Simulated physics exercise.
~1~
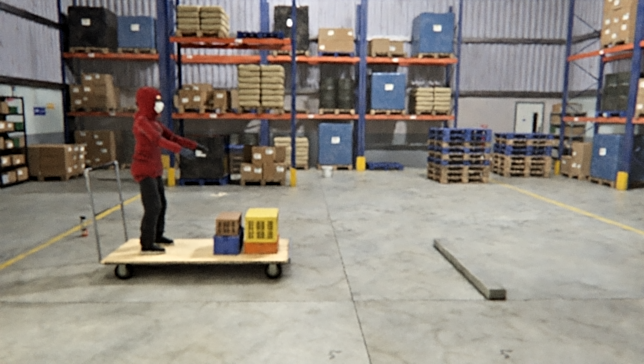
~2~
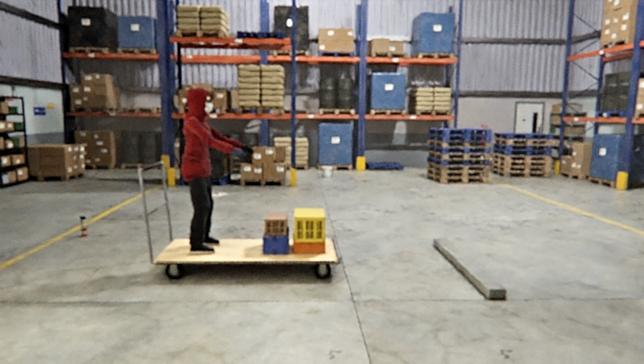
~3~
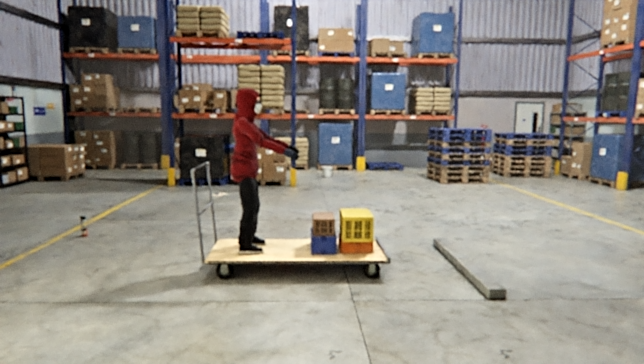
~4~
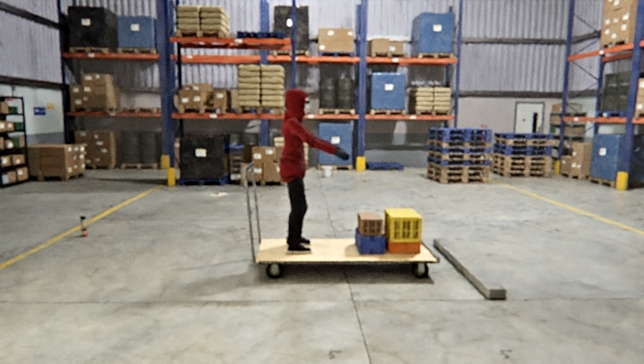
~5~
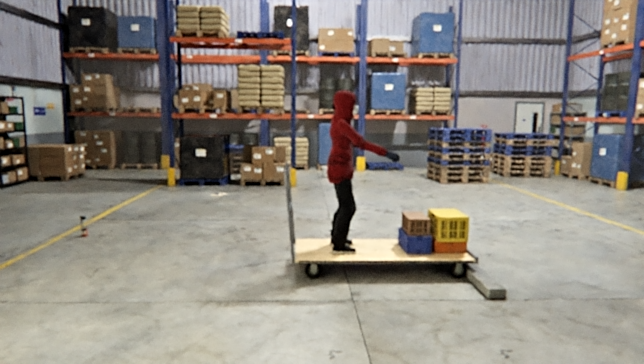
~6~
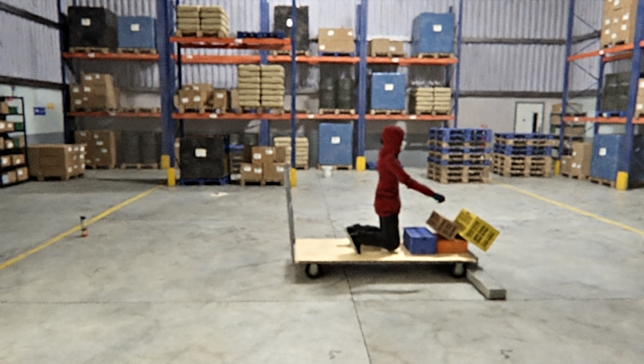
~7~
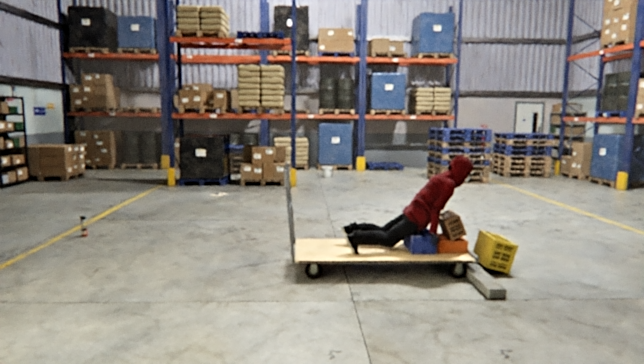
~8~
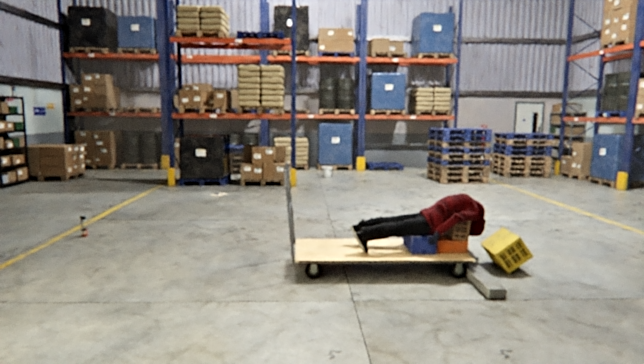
In a warehouse, a rolling trolley hits a sill, throwing its rider and yellow crate forward.
